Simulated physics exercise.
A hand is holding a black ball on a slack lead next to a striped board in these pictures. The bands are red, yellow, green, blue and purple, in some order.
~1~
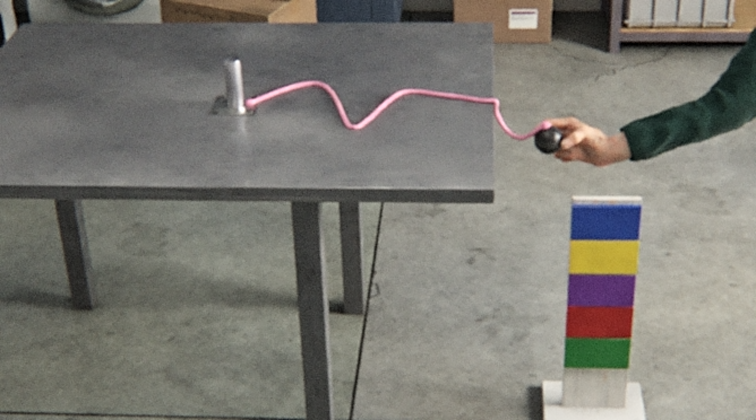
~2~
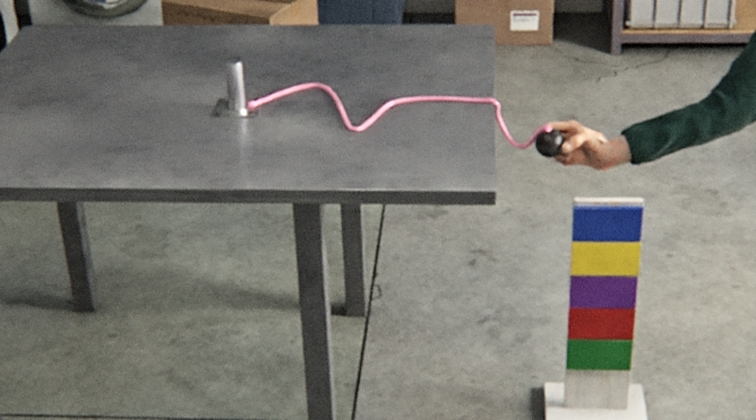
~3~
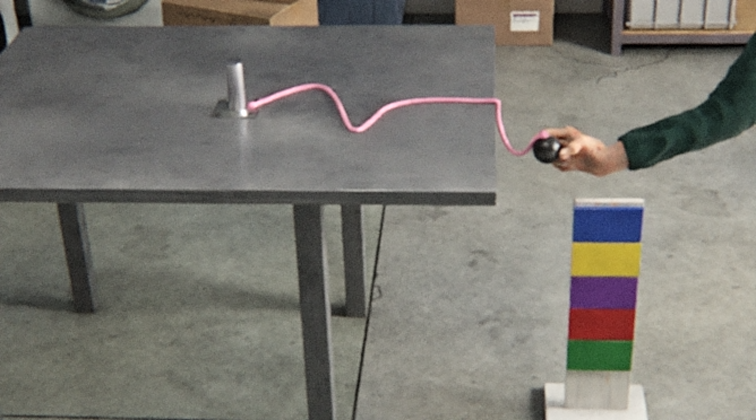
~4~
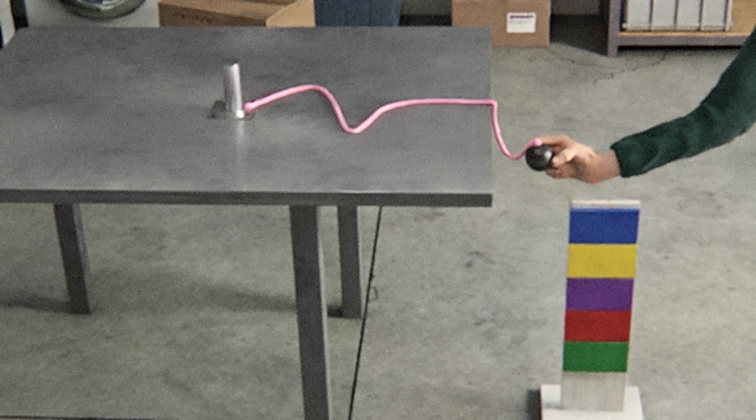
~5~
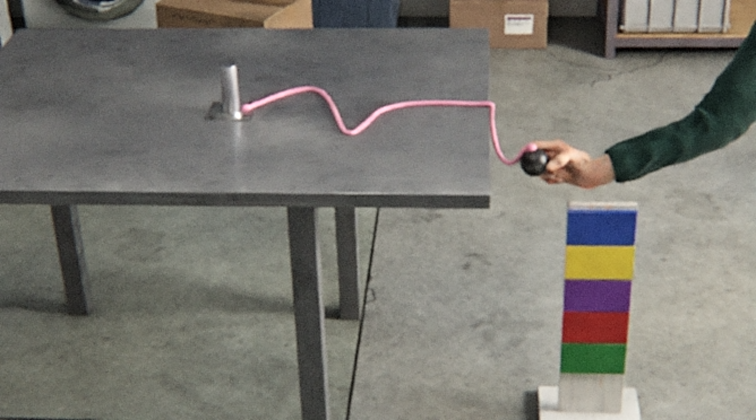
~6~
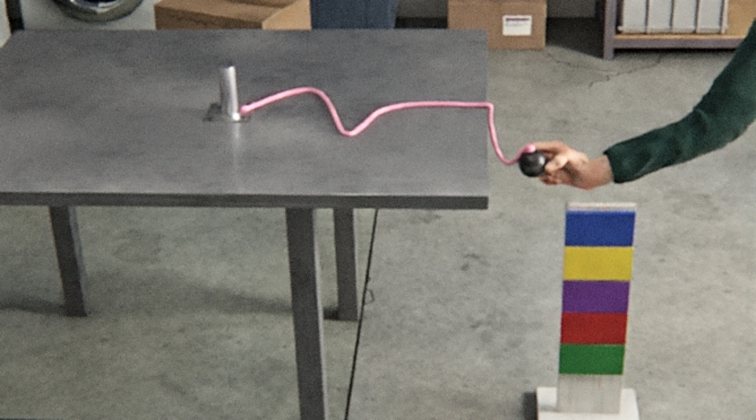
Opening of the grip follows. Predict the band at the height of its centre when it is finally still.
The red band, level with its centre.
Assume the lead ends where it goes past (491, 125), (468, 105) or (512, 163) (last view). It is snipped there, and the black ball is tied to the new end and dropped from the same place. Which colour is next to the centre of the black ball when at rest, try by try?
In order of the tries: Yellow; then blue; then purple.
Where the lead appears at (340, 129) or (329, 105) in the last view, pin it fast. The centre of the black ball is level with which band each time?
Yellow, then purple.
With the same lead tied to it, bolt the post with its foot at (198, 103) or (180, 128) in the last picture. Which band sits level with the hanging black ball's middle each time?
Taking the two spots in turn: Purple, then purple.
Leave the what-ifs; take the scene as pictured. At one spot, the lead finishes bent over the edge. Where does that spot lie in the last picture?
Approx. (372, 117).
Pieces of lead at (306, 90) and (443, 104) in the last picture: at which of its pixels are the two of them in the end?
The first moves to (321, 113), the second to (489, 193).
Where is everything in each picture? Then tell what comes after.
In the first picture, black ball (549, 140); blue (606, 224); yellow (604, 258); purple (602, 291); red (599, 323); green (597, 354).
In the second picture, black ball (550, 143); lead through (281, 93) (337, 101) (362, 127) (416, 99) (496, 106).
In the third picture, black ball (547, 149).
In the fourth picture, black ball (540, 157); lead through (278, 95) (333, 103) (359, 129) (416, 102) (493, 112).
In the fifth picture, black ball (535, 162).
In the sixth picture, black ball (533, 163); lead through (274, 98) (329, 105) (355, 132) (412, 105) (489, 114).
Early on, ball near (461, 314); level with red.
Midway, ball near (503, 321); level with red.
Finally, ball near (484, 325); level with red. The lead holds its middle at red.
